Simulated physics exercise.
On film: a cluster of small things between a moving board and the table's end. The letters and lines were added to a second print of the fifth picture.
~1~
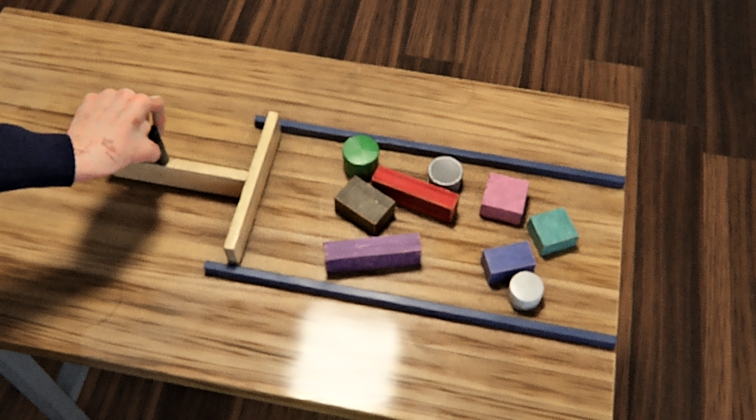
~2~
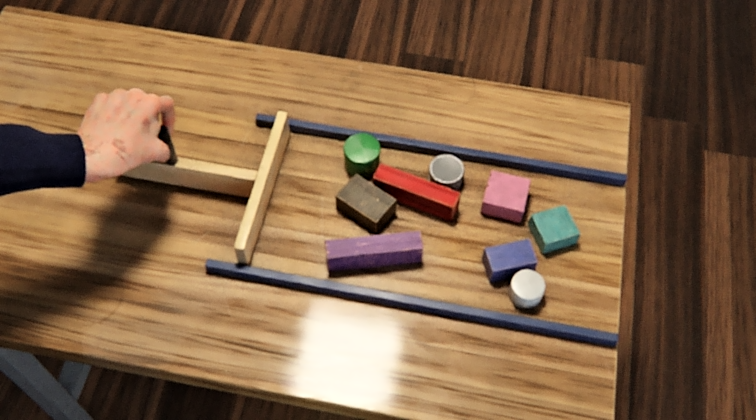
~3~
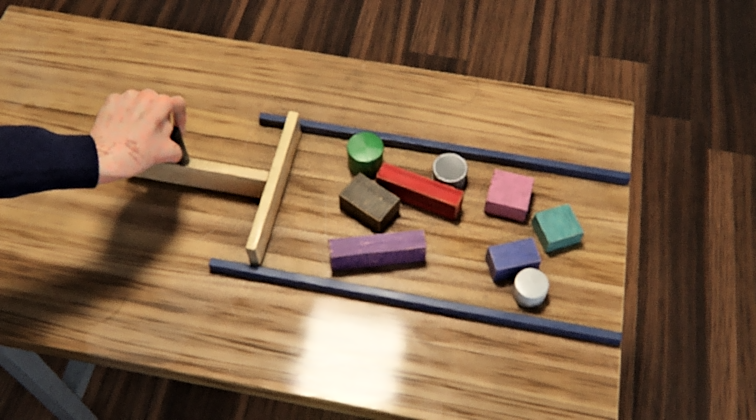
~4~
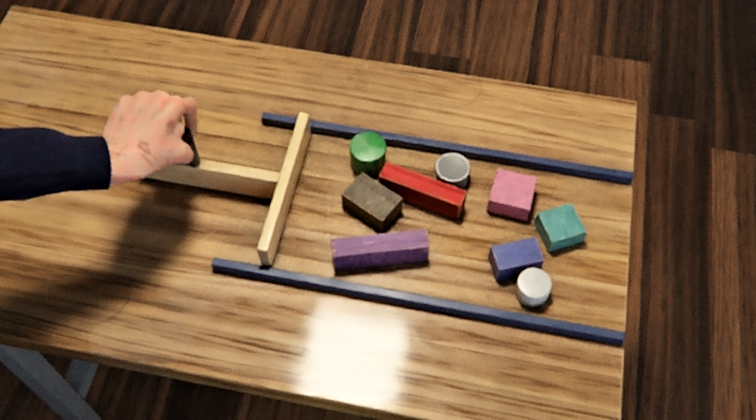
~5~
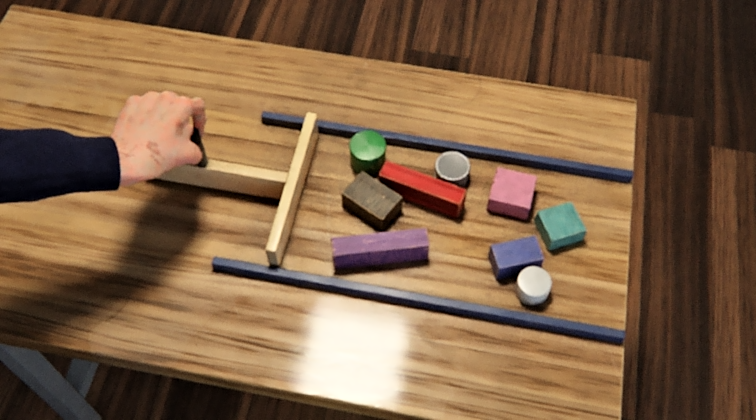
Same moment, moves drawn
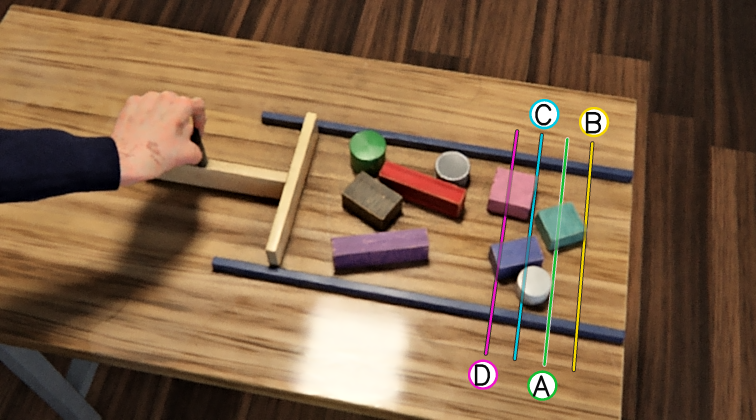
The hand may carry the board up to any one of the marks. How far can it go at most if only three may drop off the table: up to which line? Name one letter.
Line A.
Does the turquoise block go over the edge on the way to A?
Yes.
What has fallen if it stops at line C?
The turquoise block.
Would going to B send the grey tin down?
Yes.
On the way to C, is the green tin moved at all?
Yes.
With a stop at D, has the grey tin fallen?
No.
On the marked copy, A at (557, 243); B at (584, 248); C at (529, 238); D at (503, 234).
With A. Early on, board (386, 194); green tin (421, 159); purple bar (431, 254).
Further on, board (483, 210); turquoise block (604, 238); blue block (590, 275).
At the end, board (559, 223); turquoise block over the edge; pink block over the edge; three fallen.
As for the rest, B drops six; C is within the limit but short; D is within the limit but short.
